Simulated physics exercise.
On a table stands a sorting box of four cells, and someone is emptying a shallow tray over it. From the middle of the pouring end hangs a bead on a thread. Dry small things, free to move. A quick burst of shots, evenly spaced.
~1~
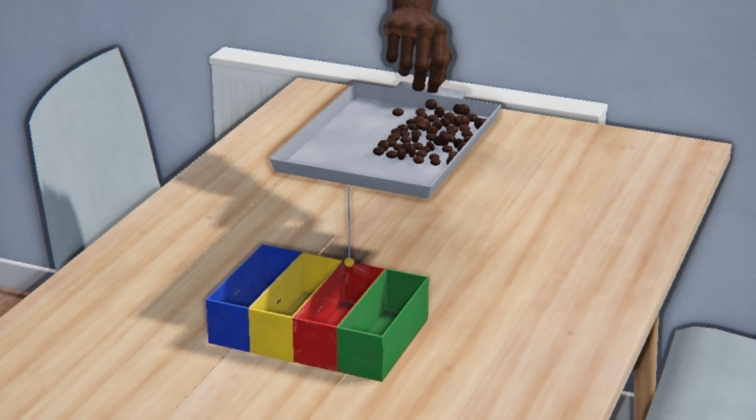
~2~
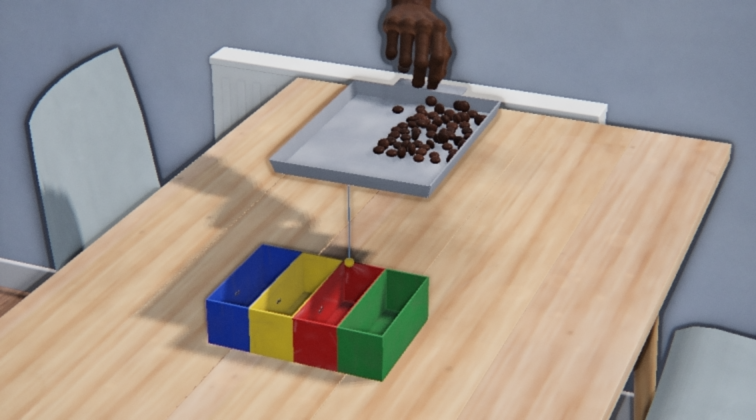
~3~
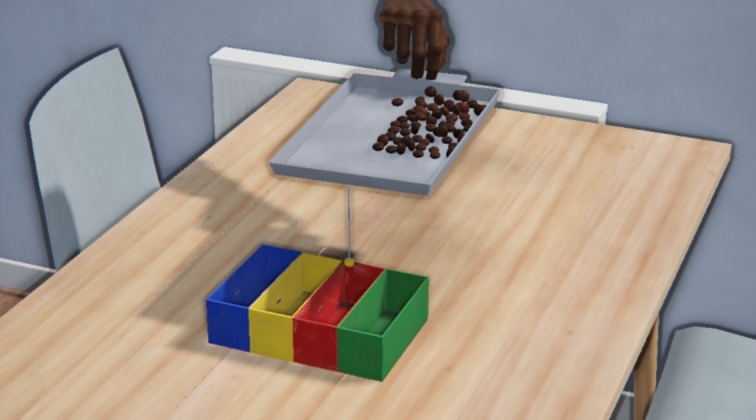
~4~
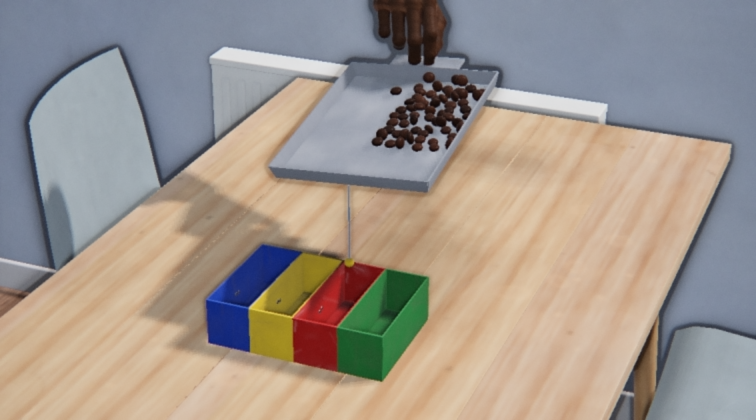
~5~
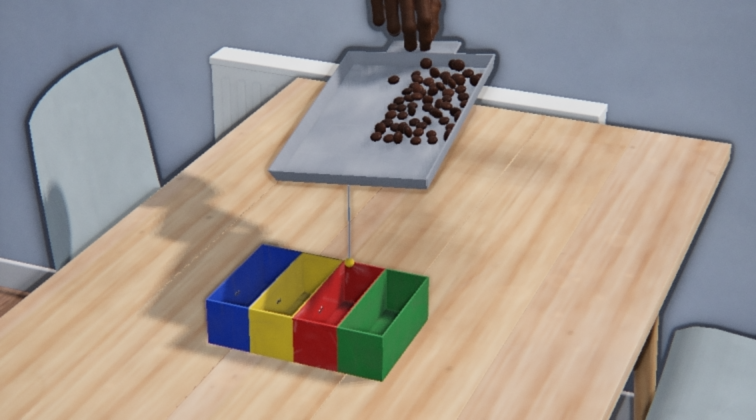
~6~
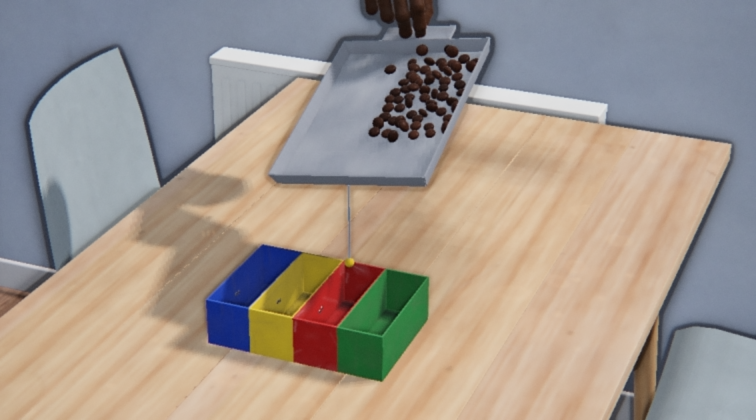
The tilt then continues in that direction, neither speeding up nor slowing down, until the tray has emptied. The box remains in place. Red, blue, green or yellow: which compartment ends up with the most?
The blue one.
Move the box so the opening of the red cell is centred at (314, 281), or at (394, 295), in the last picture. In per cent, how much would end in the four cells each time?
Estimate: 100 % first, 20 % second.
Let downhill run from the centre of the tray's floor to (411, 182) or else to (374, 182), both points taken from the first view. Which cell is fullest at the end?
Try 1 - the green cell; try 2 - the cell in green.
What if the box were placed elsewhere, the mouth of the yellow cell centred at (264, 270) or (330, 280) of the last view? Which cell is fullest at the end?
Try 1 - the cell in yellow; try 2 - the blue cell.
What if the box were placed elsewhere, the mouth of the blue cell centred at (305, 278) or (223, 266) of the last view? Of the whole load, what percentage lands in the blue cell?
About 20 and 10 per cent respectively.
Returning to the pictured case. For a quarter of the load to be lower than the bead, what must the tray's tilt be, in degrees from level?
75 degrees.
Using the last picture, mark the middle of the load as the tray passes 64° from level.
Around (305, 173).
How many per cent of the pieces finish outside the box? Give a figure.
I'd put it at about 10 percent.
Soon, tray tipped steeply; most on the tray; a stray few in the yellow cell; a small part falling or outside the box.
A while on, tray tipped past a quarter turn; a small part on the tray; about half in the blue cell; about a quarter in the yellow cell; a small part falling or outside the box.
Towards the end, tray tipped past a quarter turn; about two thirds in the blue cell; about a quarter in the yellow cell; a small part falling or outside the box.
Finally, tray tipped past a quarter turn; about two thirds in the blue cell; about a quarter in the yellow cell; none in the green cell; none in the red cell; a small part outside the box.
